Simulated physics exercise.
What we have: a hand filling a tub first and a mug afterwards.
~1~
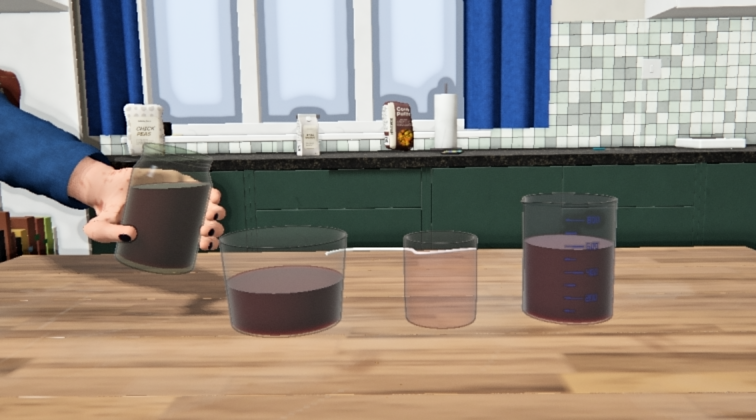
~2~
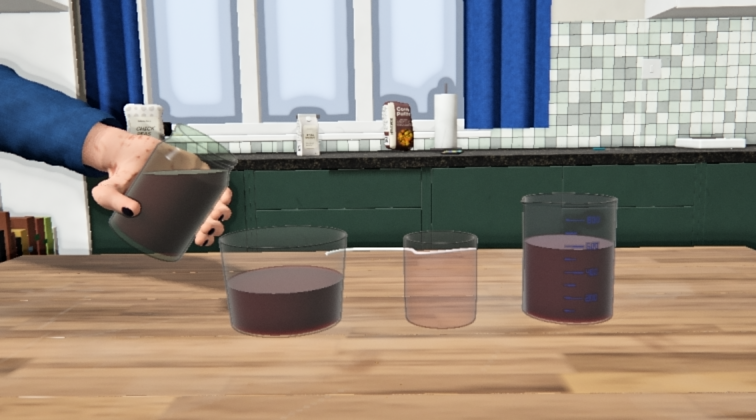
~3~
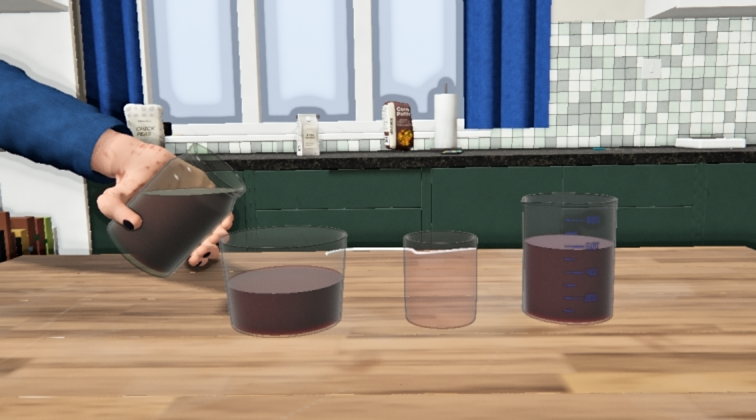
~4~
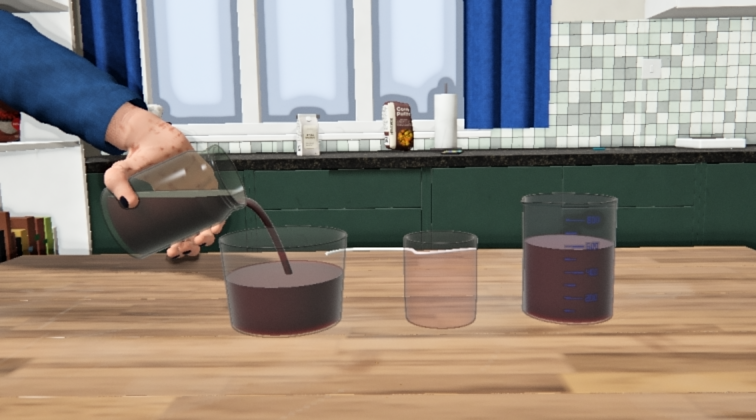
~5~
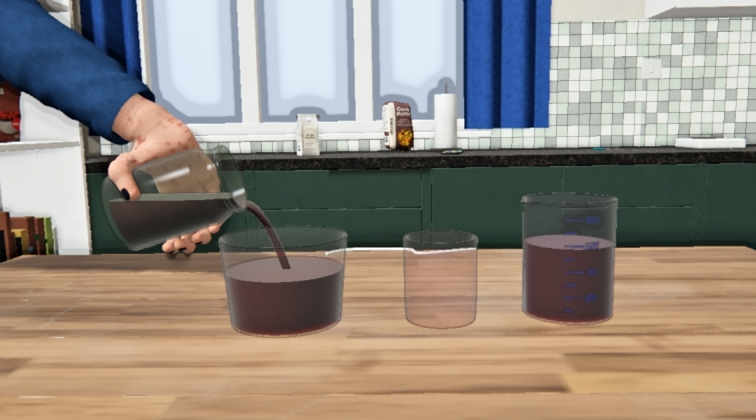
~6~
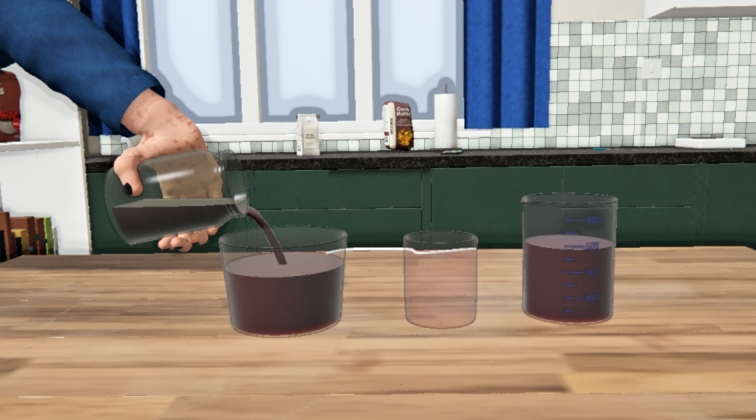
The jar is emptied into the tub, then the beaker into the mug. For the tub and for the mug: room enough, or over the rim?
The tub takes it all; the mug runs over.
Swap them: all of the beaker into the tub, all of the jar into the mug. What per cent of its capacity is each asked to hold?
In turn 90 and 120 per cent.
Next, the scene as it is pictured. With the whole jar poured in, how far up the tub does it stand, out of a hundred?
Close to 80 %.
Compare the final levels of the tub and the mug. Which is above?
It is the mug on the right.
Shortly, the tub is about three quarters full.
At the finish, the tub is about three quarters full; the mug is full to the brim, some went over its rim.
